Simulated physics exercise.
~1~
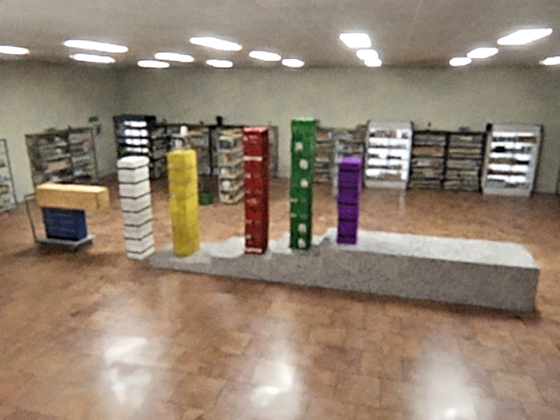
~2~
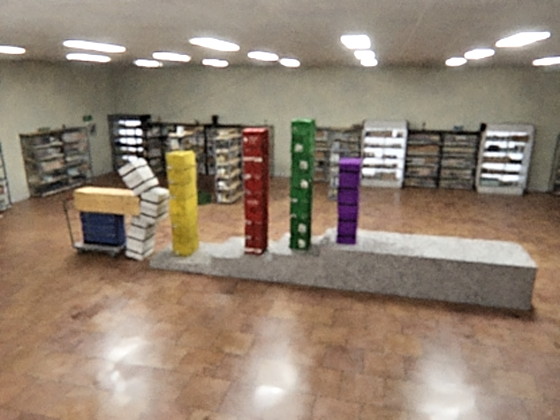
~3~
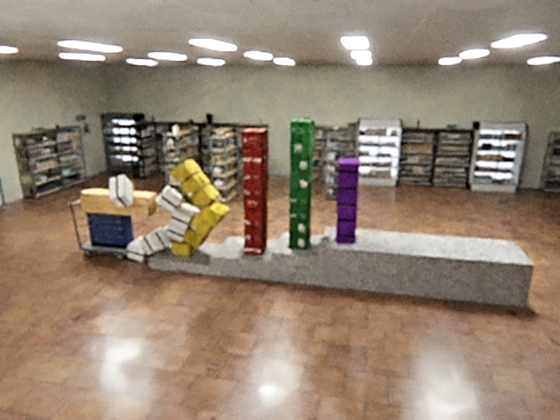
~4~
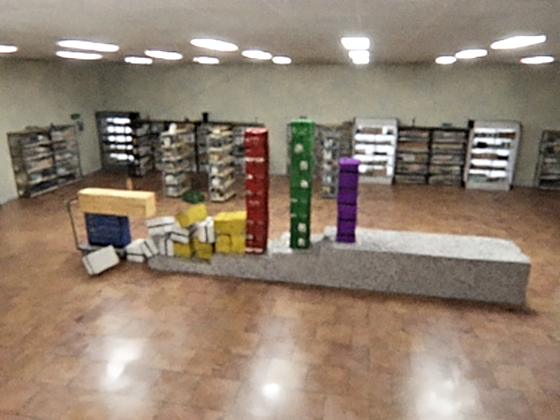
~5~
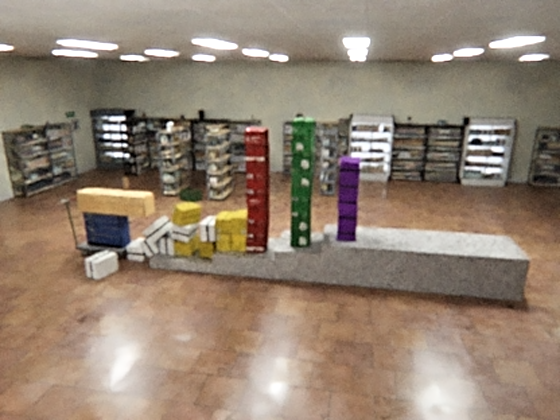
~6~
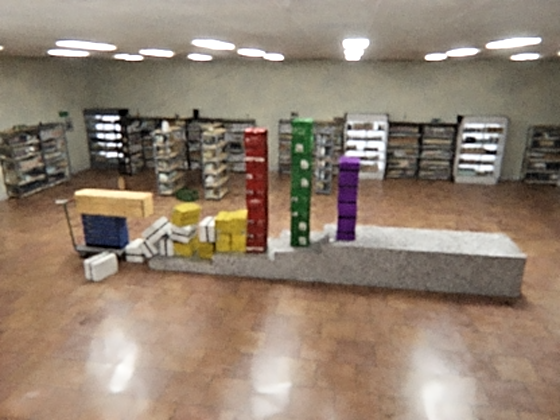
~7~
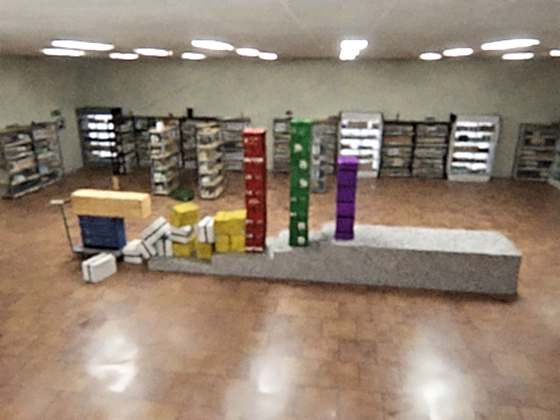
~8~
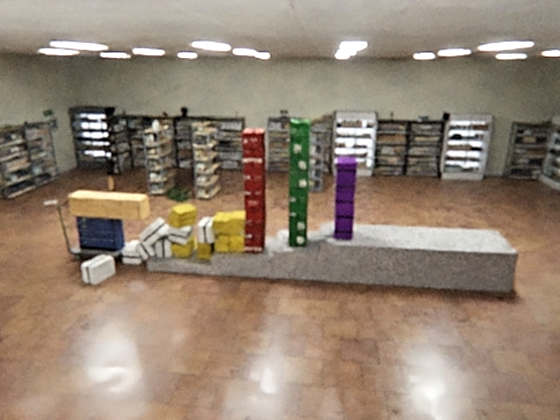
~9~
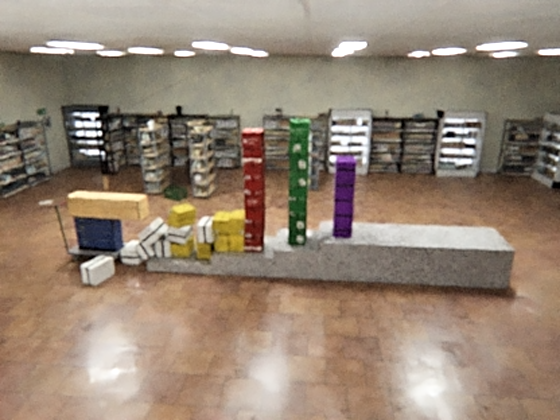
Shop hall with shelving, a loaded trolley knocking the white carton stack into the yellow one, both collapsing, red, green and purple standing.
